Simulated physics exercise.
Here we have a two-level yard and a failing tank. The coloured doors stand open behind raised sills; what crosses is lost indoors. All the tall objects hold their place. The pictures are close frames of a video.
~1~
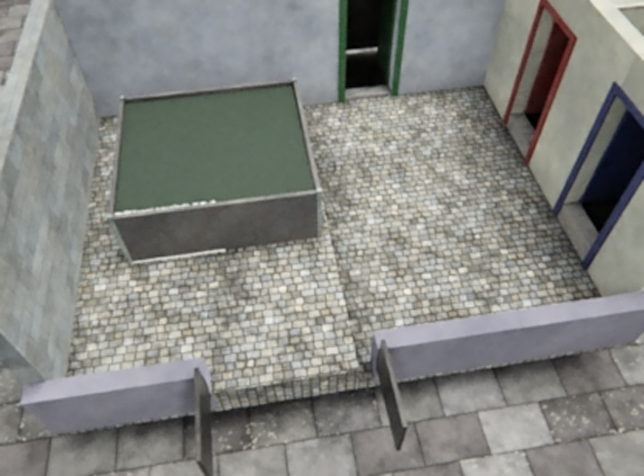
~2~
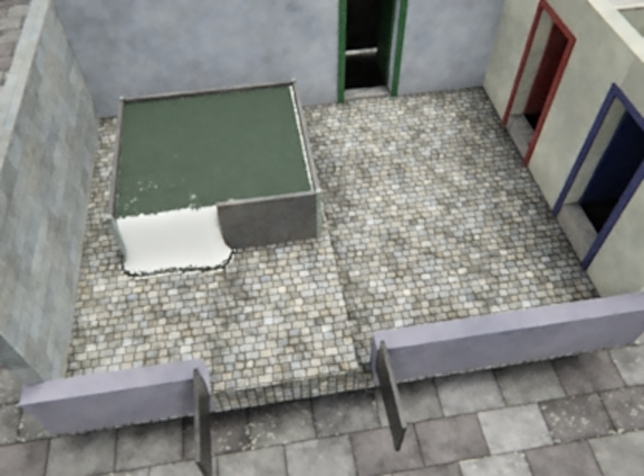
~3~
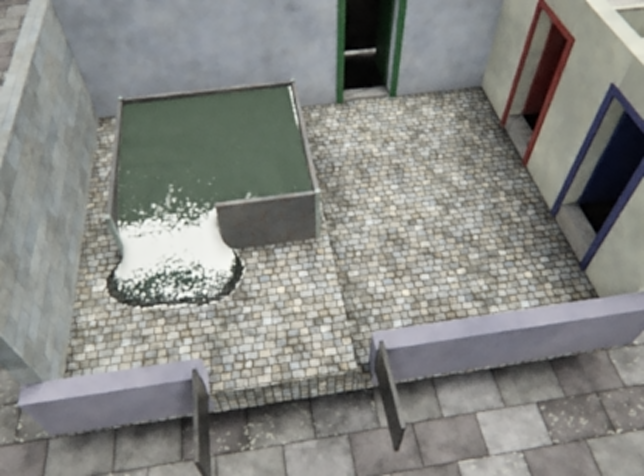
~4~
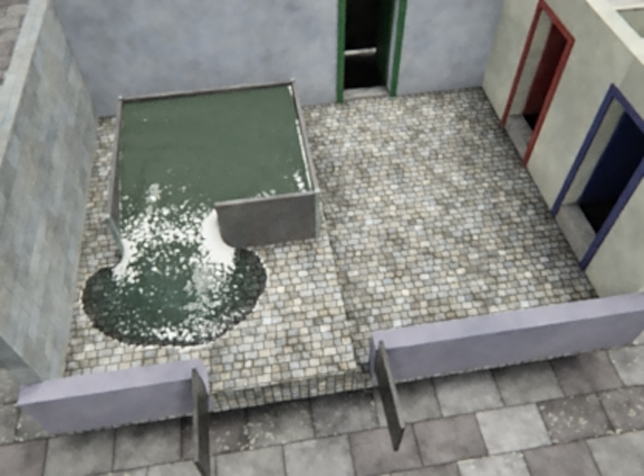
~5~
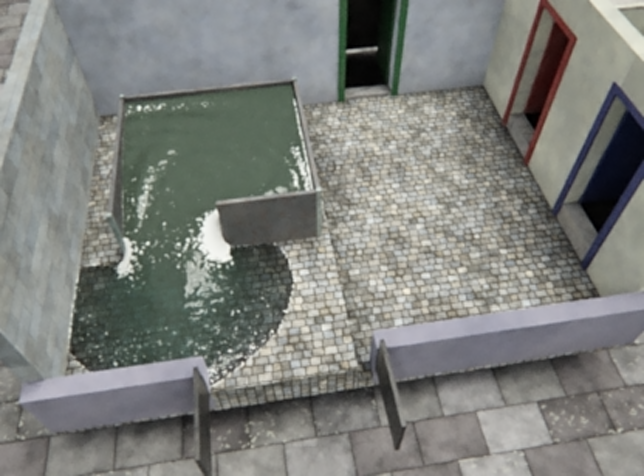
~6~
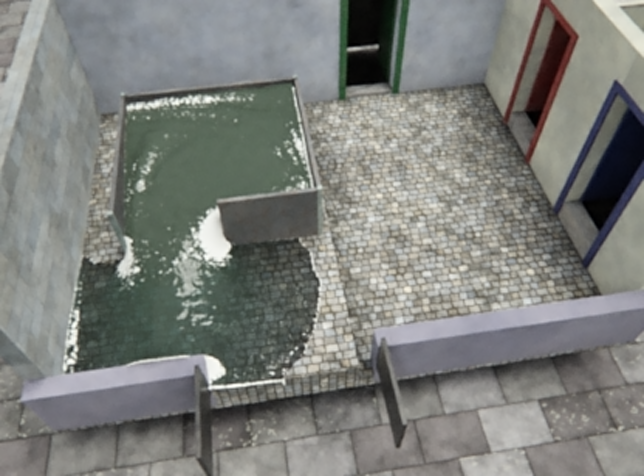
Dark green water bursts in a white, foaming sheet through the left part of a raised tank's front wall in a cobbled yard. It spreads forward over the cobbles in a rounded pool, then widens left to the grey wall and reaches the low front wall, while the coloured doorways stay dry.
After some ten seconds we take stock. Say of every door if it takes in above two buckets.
The blue door stays under that; the green door stays under that; the red door stays under that.
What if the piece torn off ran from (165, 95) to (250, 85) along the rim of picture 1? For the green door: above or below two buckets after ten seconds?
Then: The green one is over.
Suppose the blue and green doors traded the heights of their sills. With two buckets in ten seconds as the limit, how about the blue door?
My reading: Blue door passes that mark.
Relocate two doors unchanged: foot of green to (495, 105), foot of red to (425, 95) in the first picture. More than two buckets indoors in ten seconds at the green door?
In short: Green passes that mark.
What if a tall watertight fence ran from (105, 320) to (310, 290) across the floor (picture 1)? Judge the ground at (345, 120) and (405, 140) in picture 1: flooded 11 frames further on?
In turn: No water, free of water.
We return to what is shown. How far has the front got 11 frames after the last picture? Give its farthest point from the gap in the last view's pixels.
Near (481, 339).
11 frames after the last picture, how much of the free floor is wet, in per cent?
Close to 20 %.
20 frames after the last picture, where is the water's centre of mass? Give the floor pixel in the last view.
Roughly at (209, 228).
A moment on, water covers 20 % of the floor; the blue door not reached, the green door not reached, the red door not reached.
Next, water covers 20 % of the floor; the blue door not reached, the green door not reached, the red door not reached.
Then, water covers 50 % of the floor; the blue door not reached, the green door not reached, the red door not reached.
Later, water covers 90 % of the floor; the blue door wet at the sill, nothing in, the green door wet at the sill, nothing in, the red door wet at the sill, nothing in.
In the end, water covers 100 % of the floor; the blue door wet at the sill, nothing in, the green door under two buckets in, the red door wet at the sill, nothing in.
